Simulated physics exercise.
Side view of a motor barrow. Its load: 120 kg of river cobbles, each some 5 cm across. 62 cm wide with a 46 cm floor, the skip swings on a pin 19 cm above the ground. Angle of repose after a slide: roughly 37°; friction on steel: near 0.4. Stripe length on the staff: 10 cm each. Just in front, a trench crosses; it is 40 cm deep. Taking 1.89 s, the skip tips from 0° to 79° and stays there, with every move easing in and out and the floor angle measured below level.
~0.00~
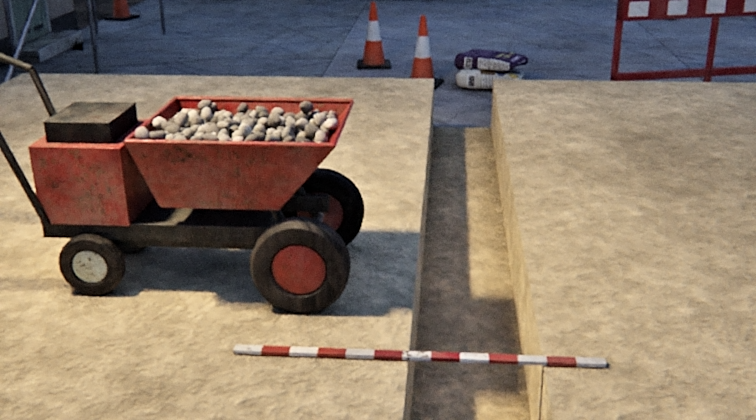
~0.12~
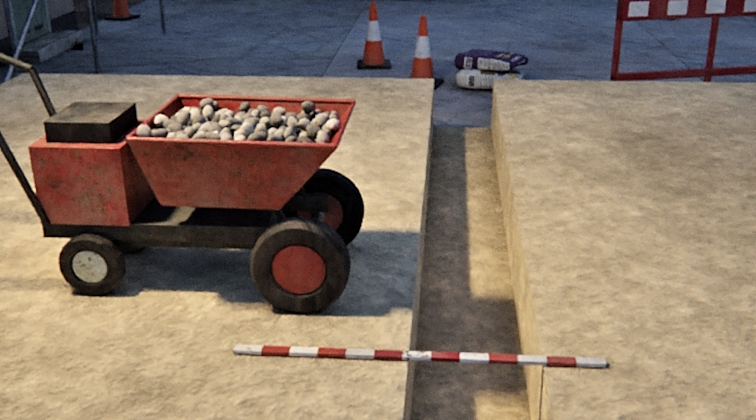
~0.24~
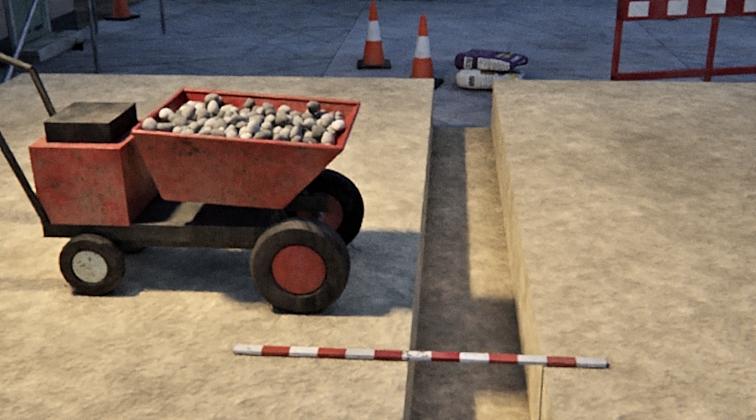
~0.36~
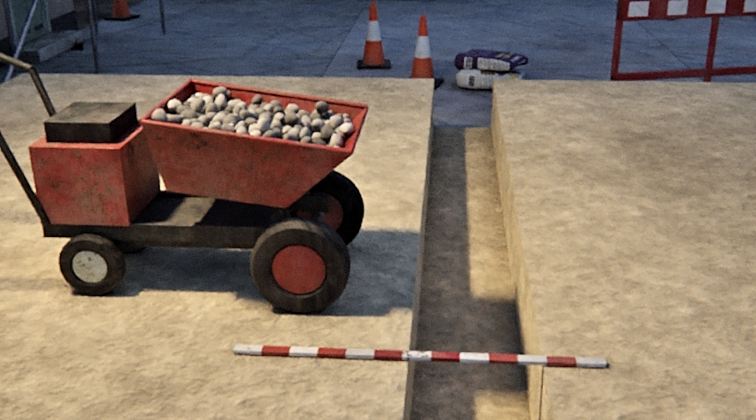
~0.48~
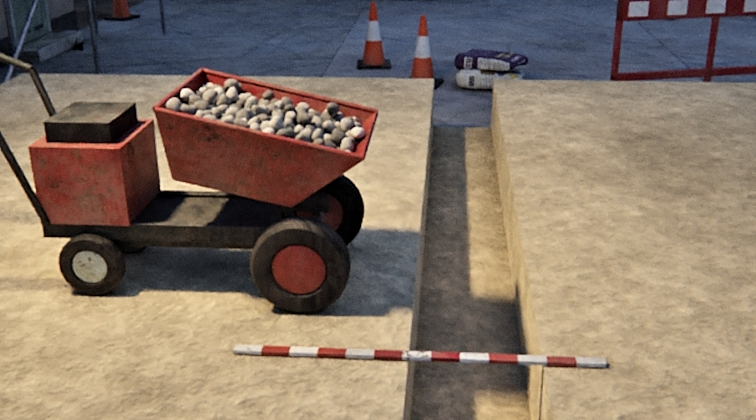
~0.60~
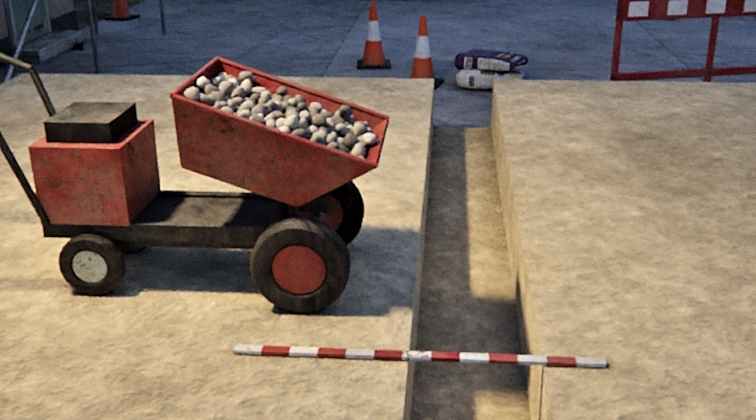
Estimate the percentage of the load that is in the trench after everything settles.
Roughly 100 per cent of the load.
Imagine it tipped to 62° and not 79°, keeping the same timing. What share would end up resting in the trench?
About 95 per cent would end up in the trench.
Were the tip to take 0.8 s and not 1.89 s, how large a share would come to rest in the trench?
It'd be some 100 per cent.
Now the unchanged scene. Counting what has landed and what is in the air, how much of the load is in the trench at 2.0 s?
Around 80 per cent of it, at that instant.
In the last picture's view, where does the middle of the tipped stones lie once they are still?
The stones end up centred near (484, 353).
After 1.4 s the floor is at 67°; 94 % in the skip, 6 % in the trench; the foremost stones are at (473, 256).
After 2.0 s the floor is at 79°; 20 % in the skip, 80 % in the trench; the foremost stones are at (546, 315).
After 2.3 s the floor is at 79°; 2 % in the skip, 98 % in the trench; the foremost stones are at (550, 320).
After 4.3 s the floor is at 79°; 0 % in the skip, 100 % in the trench; the foremost stones are at (555, 325).
